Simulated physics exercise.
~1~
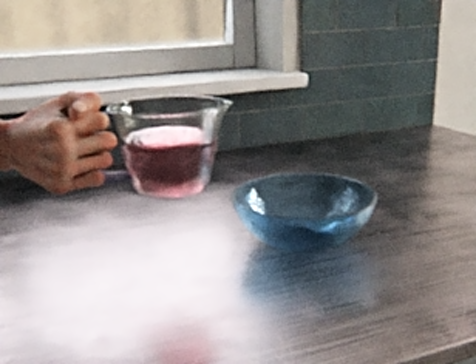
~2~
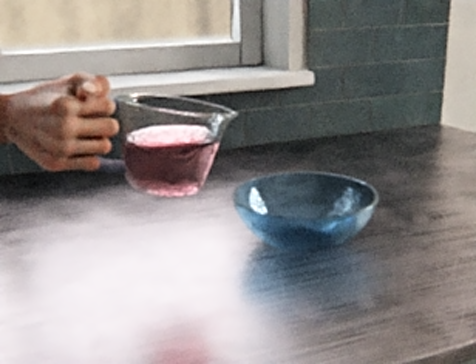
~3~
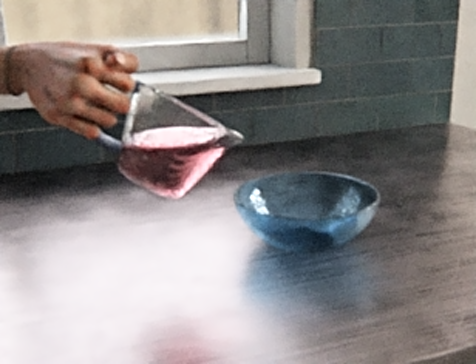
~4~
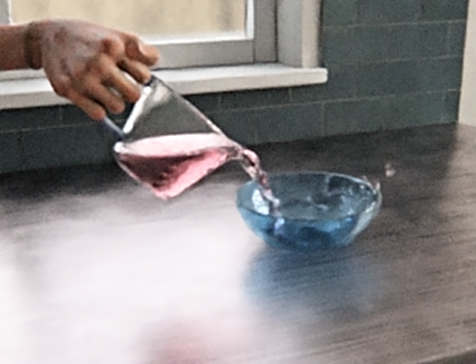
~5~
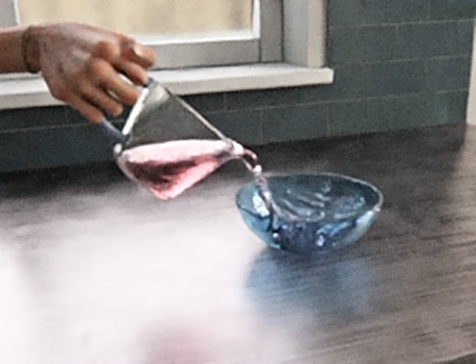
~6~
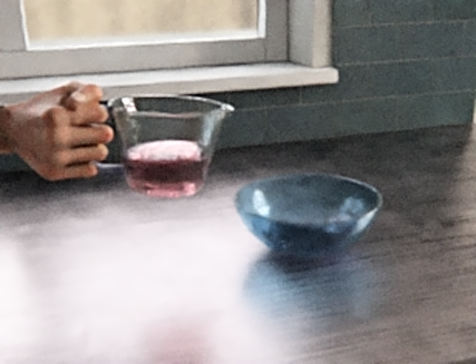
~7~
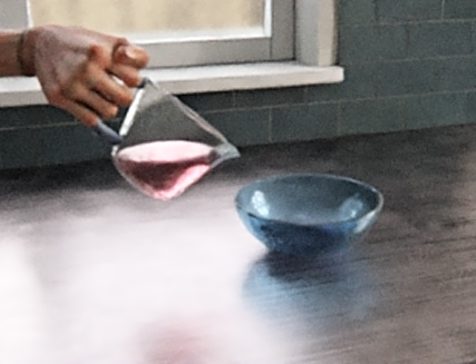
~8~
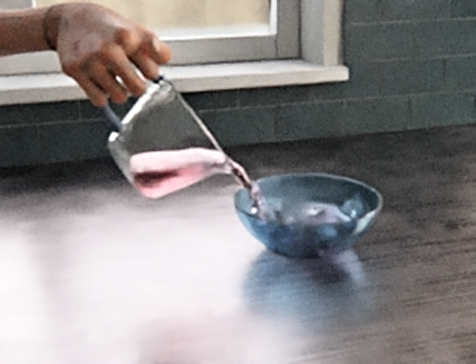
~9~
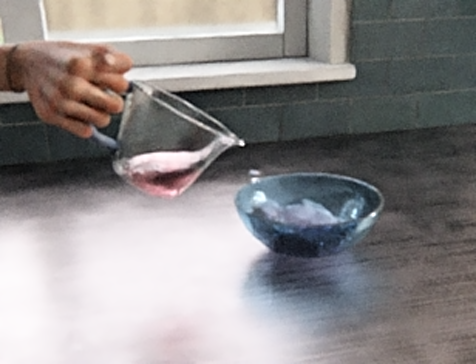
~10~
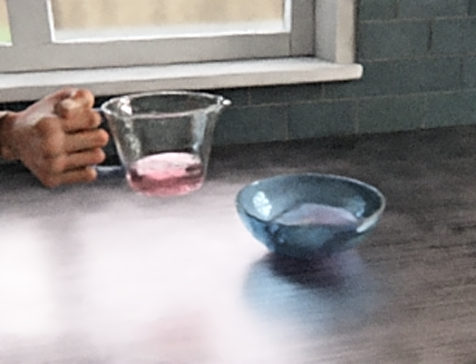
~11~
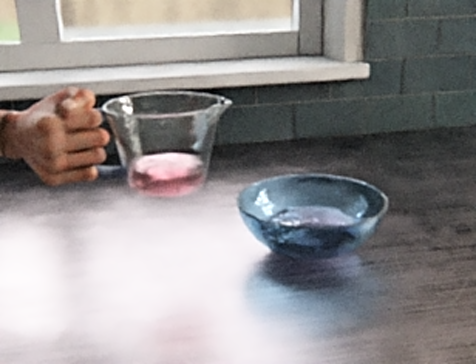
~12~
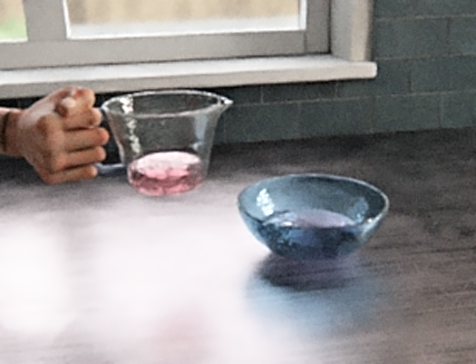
The clip opens on a dark worktop by a window, where a hand holds up a clear measuring jug of pink liquid to the left of an empty blue glass bowl. The hand tips the jug toward the bowl until a thin stream runs from the spout and splashes inside. It then brings the jug almost level, pausing the pour, before tilting it again, more steeply, and sending a second stream into the bowl. Finally the jug is eased upright and held still, with some pink liquid left in it and a shallow pool resting in the bowl.
